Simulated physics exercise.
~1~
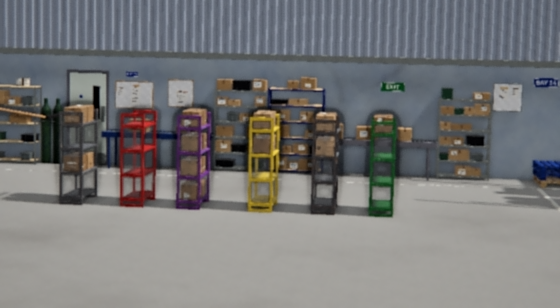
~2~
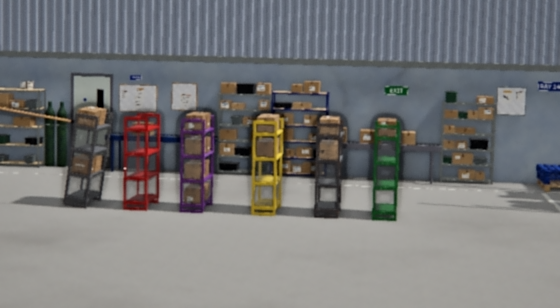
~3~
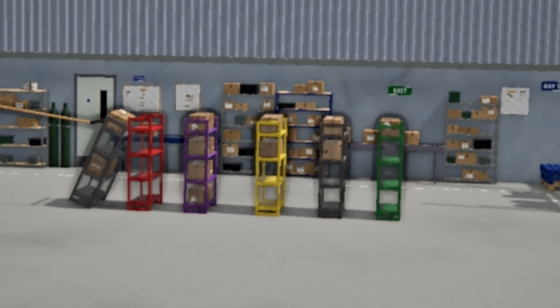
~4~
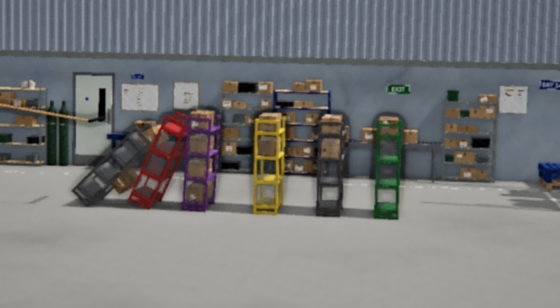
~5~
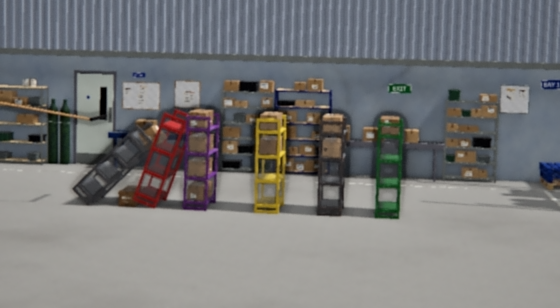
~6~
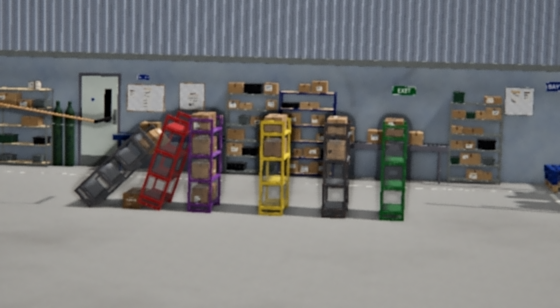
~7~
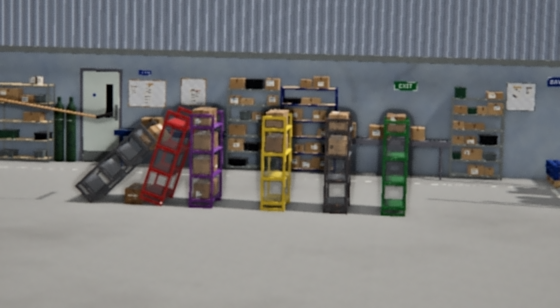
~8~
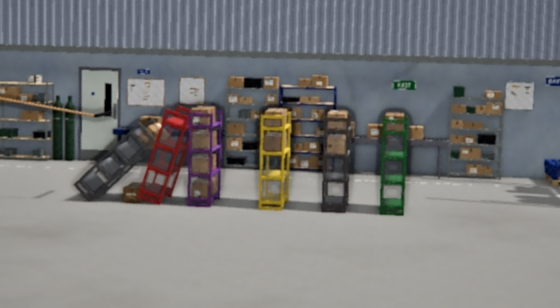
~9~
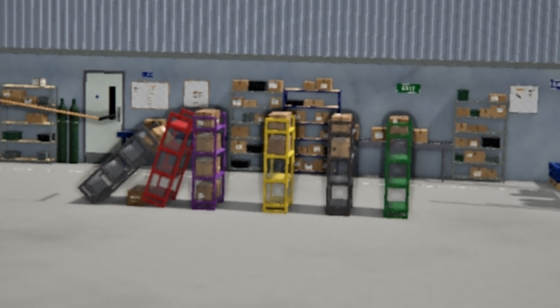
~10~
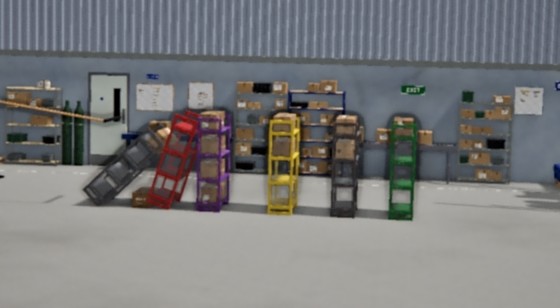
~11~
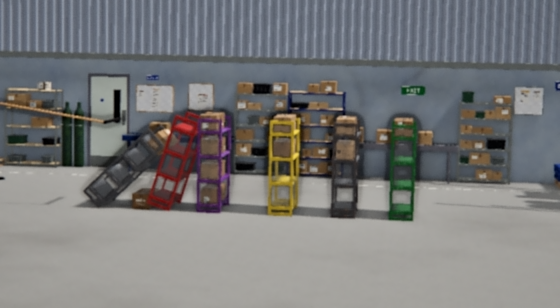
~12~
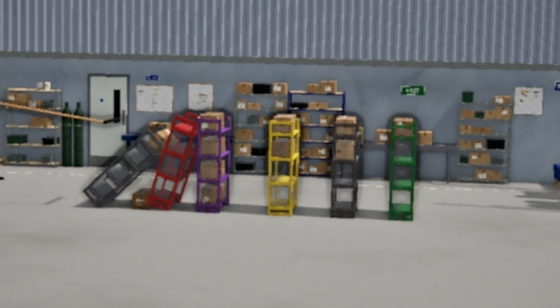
In a warehouse, a pole tips a grey rack onto a red one, which leans against the upright purple rack.
